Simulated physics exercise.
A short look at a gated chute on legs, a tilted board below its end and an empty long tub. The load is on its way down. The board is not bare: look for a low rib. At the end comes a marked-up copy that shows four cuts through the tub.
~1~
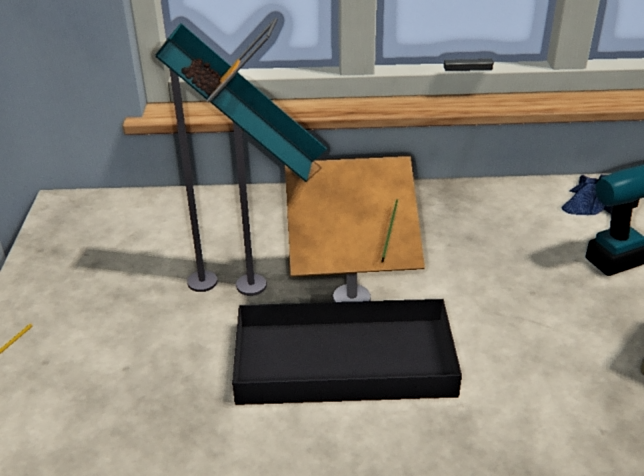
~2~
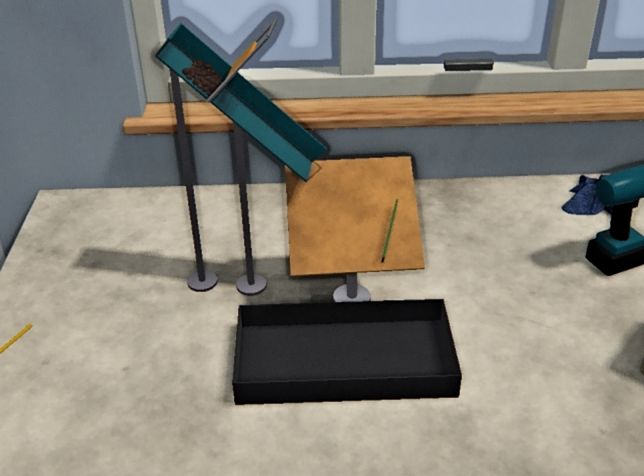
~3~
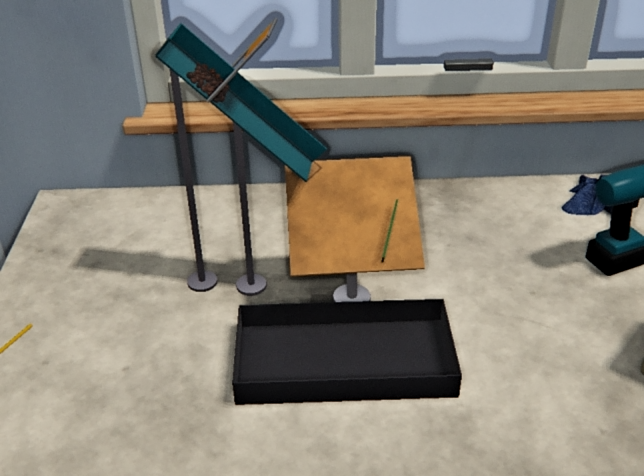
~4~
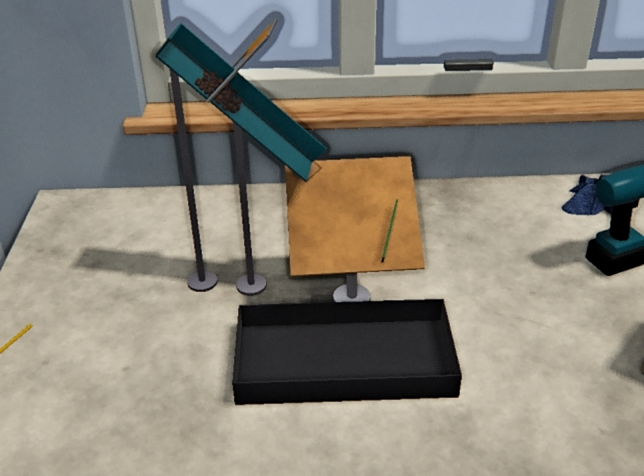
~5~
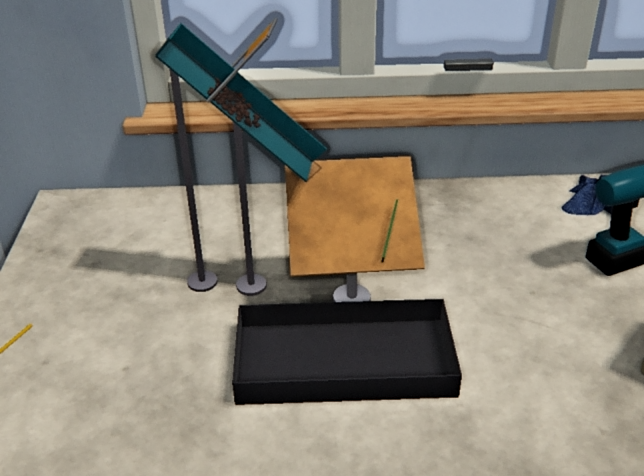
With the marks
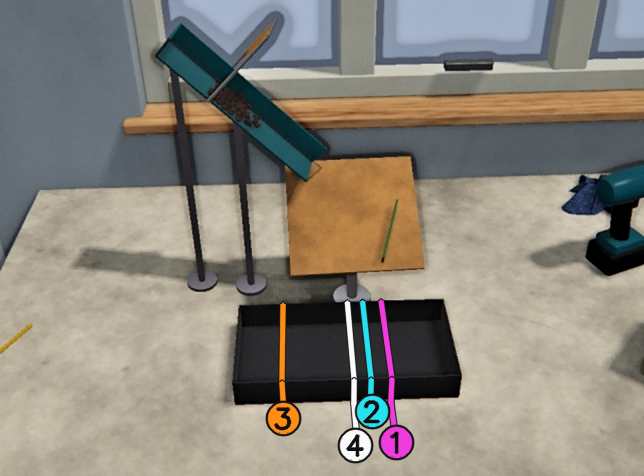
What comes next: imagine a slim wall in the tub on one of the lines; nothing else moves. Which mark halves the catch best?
The best line is 2.
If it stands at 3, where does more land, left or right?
Right.
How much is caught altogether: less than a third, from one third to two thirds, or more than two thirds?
More than two thirds.
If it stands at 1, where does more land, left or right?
Left.
On the marked copy, line 1 crosses the front rim at (391, 378); line 2 crosses the front rim at (371, 378); line 3 crosses the front rim at (281, 381); line 4 crosses the front rim at (354, 379).
For line 1, of what is caught, all but a few on the left of the divider, a small share on the right.
For line 2, of what is caught, close to a third on the left of the divider, close to two thirds on the right.
For line 3, of what is caught, none at all on the left of the divider, the whole lot on the right.
For line 4, of what is caught, a small share on the left of the divider, all but a few on the right.
